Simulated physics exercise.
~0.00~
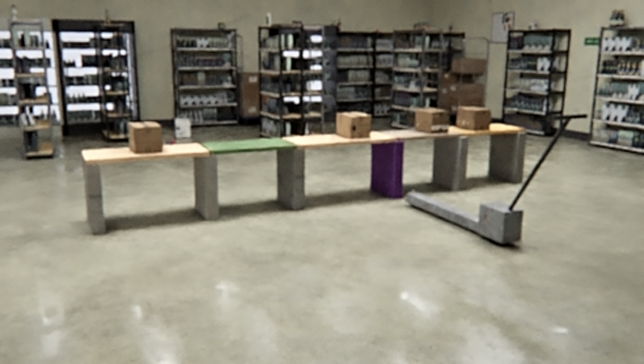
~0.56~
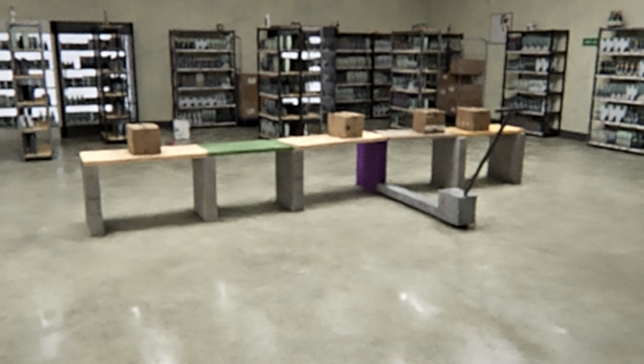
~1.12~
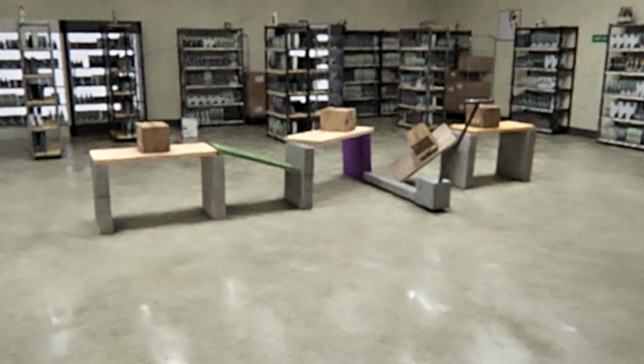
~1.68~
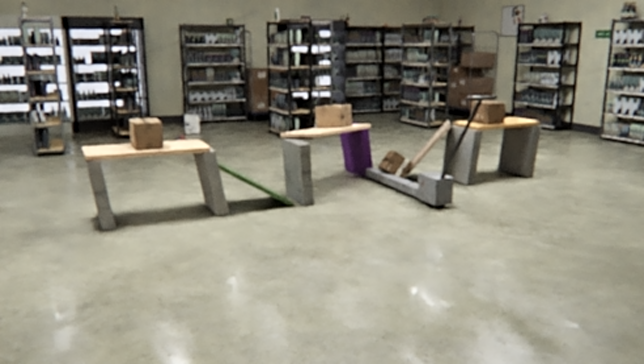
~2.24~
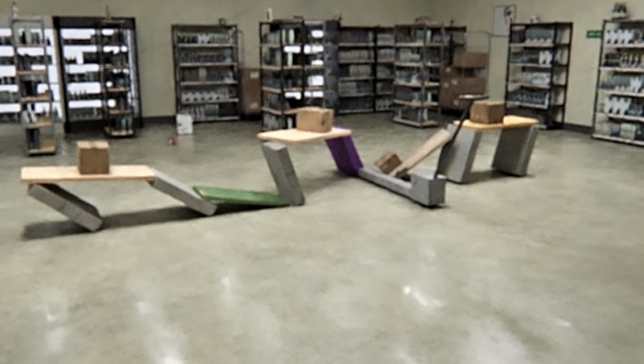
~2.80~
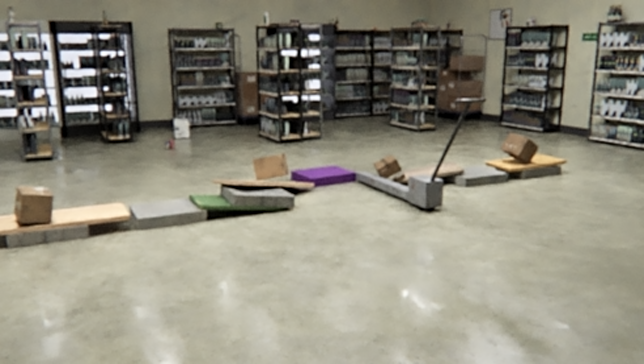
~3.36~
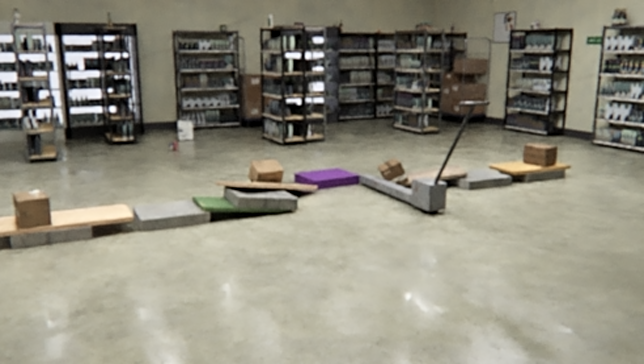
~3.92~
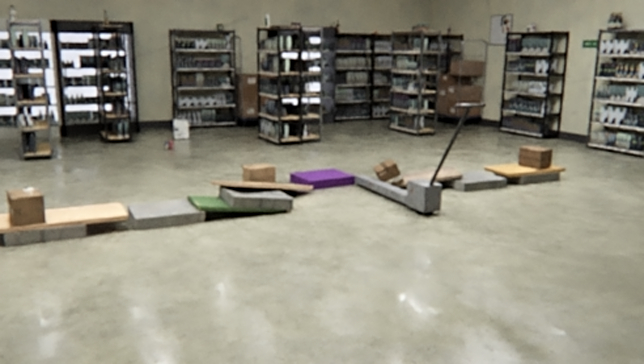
A floor jack slid left into the purple upright beneath a long row of boards holding boxes, and the boards beside it dropped. The remaining uprights then tipped over, until every board, block and box lay low across the floor.
